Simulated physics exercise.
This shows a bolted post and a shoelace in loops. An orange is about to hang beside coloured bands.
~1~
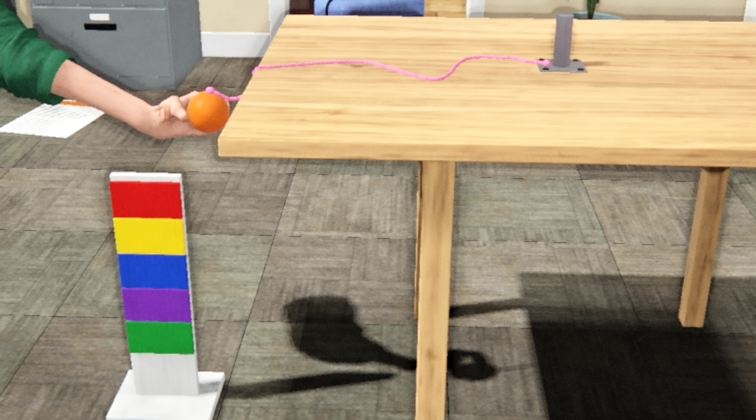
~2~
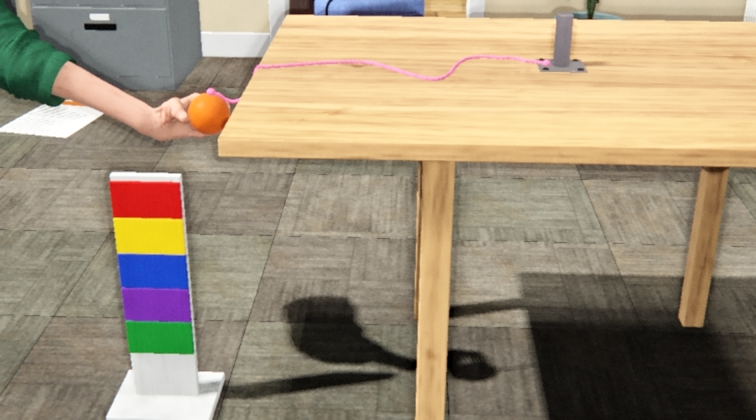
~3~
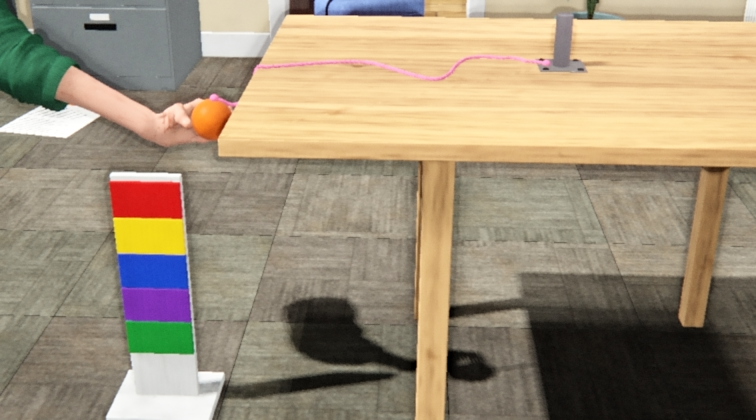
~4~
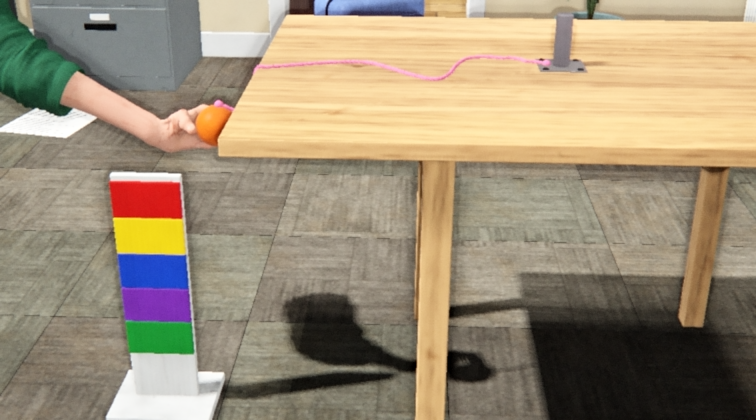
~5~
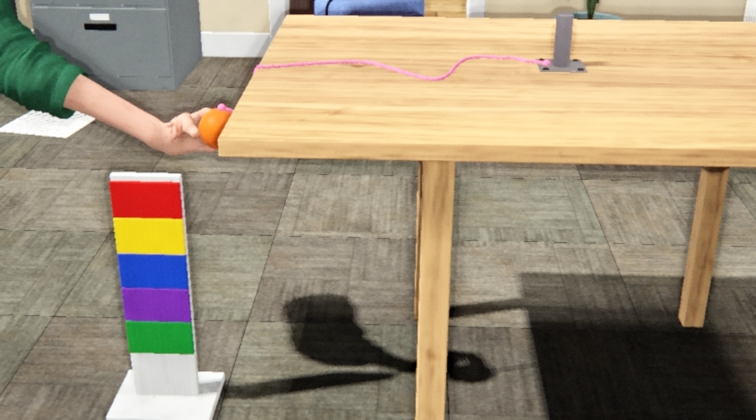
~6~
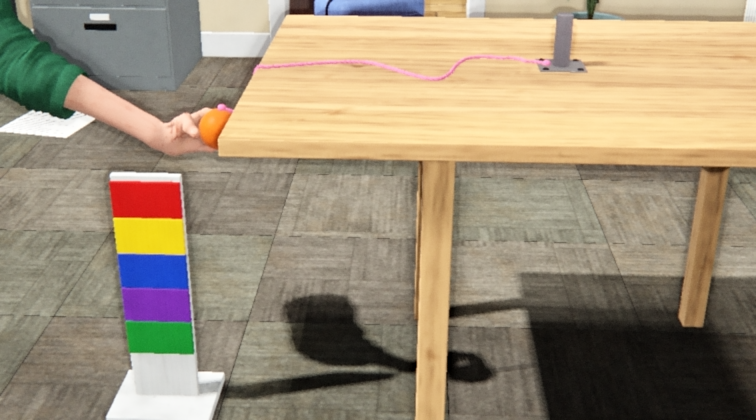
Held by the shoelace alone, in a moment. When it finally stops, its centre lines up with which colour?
Yellow.
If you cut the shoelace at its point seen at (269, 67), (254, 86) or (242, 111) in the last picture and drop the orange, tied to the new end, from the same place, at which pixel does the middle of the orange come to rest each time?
The pixels are (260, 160), (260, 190) and (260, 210), in the order of the tries.
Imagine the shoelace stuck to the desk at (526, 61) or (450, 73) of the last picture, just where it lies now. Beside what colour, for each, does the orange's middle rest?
First try yellow, second try red.
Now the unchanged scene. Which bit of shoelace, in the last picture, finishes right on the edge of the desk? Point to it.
Pixel (338, 62).
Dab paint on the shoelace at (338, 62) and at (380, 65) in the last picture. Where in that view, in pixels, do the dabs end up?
Point one: (259, 71); point two: (301, 64).
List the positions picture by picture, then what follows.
The first frame shows orange (209, 112); red (146, 201); yellow (149, 237); blue (153, 272); purple (156, 306); green (160, 339).
The second frame shows orange (209, 114); shoelace through (516, 59) (457, 65) (412, 75) (351, 62) (273, 67).
The third frame shows orange (212, 120).
The fourth frame shows orange (217, 126); shoelace through (516, 59) (457, 65) (412, 75) (351, 62) (273, 67).
The fifth frame shows orange (219, 129).
The sixth frame shows orange (220, 129); shoelace through (516, 59) (457, 65) (412, 75) (351, 62) (273, 67).
Soon after, orange near (253, 213); level with red.
Then, orange near (280, 222); level with yellow.
At rest, orange near (263, 227); level with yellow. The yellow one.
